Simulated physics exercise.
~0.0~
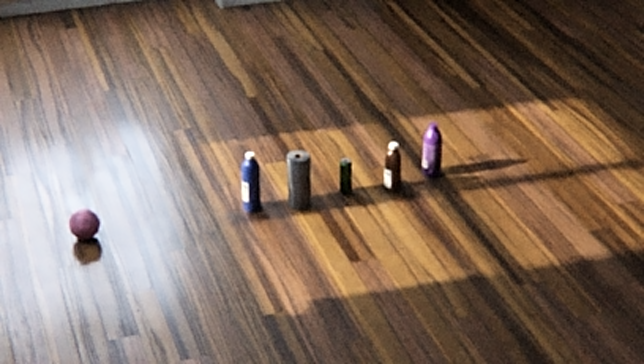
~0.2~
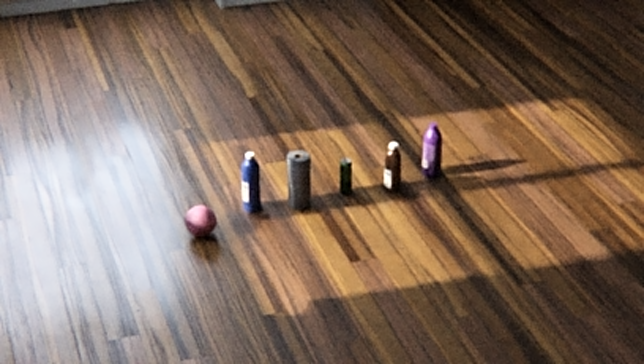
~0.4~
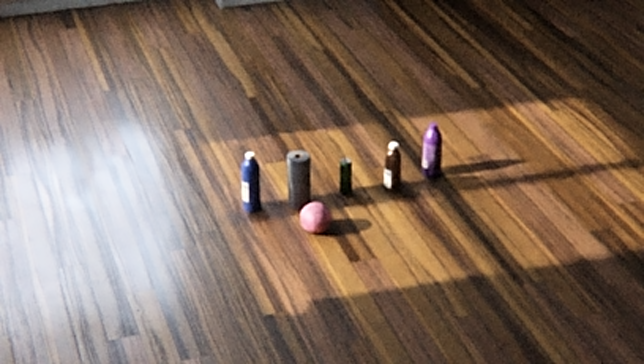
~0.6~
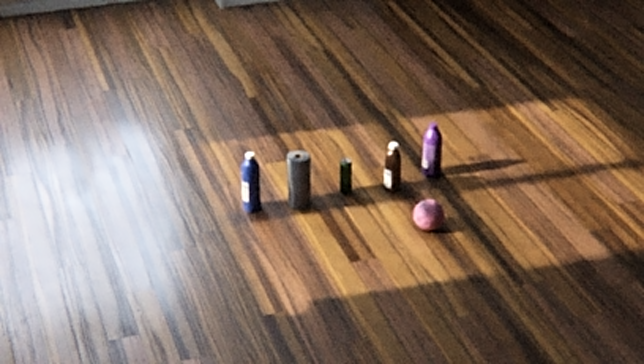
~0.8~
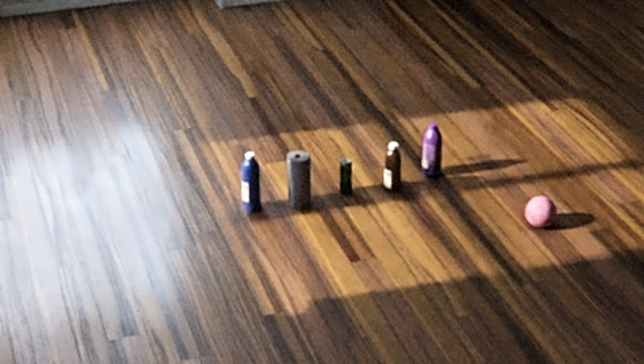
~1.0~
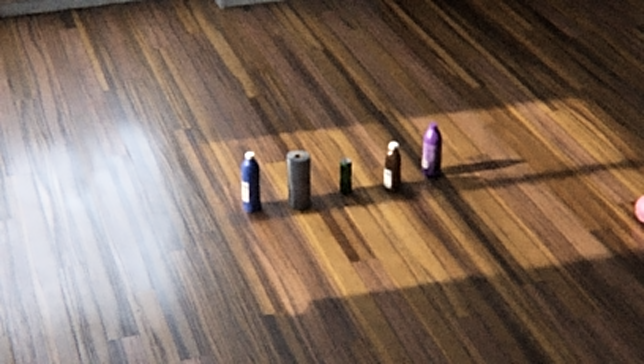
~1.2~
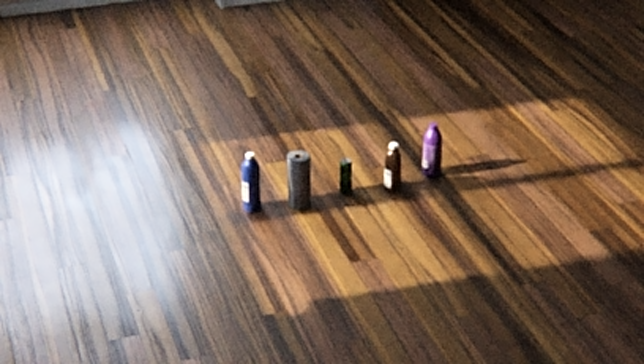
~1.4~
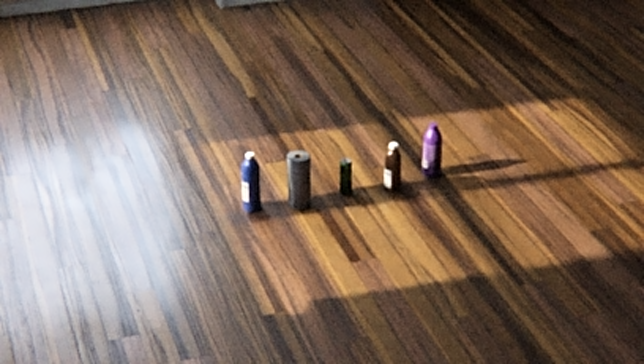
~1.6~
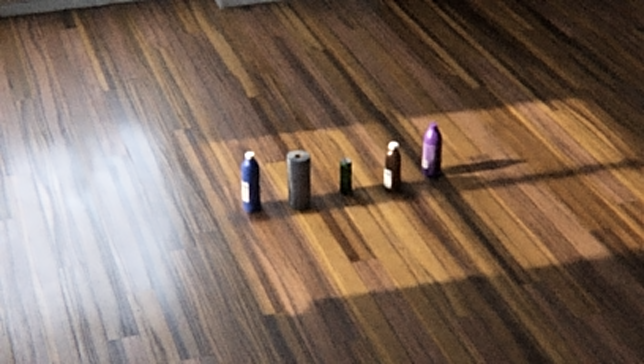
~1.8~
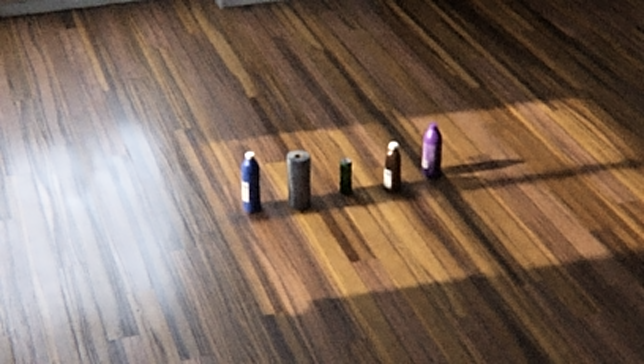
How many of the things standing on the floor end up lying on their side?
None of them end up on their side. The blue bottle, grey roll, green can, brown bottle and purple bottle all stay upright as the ball rolls past.
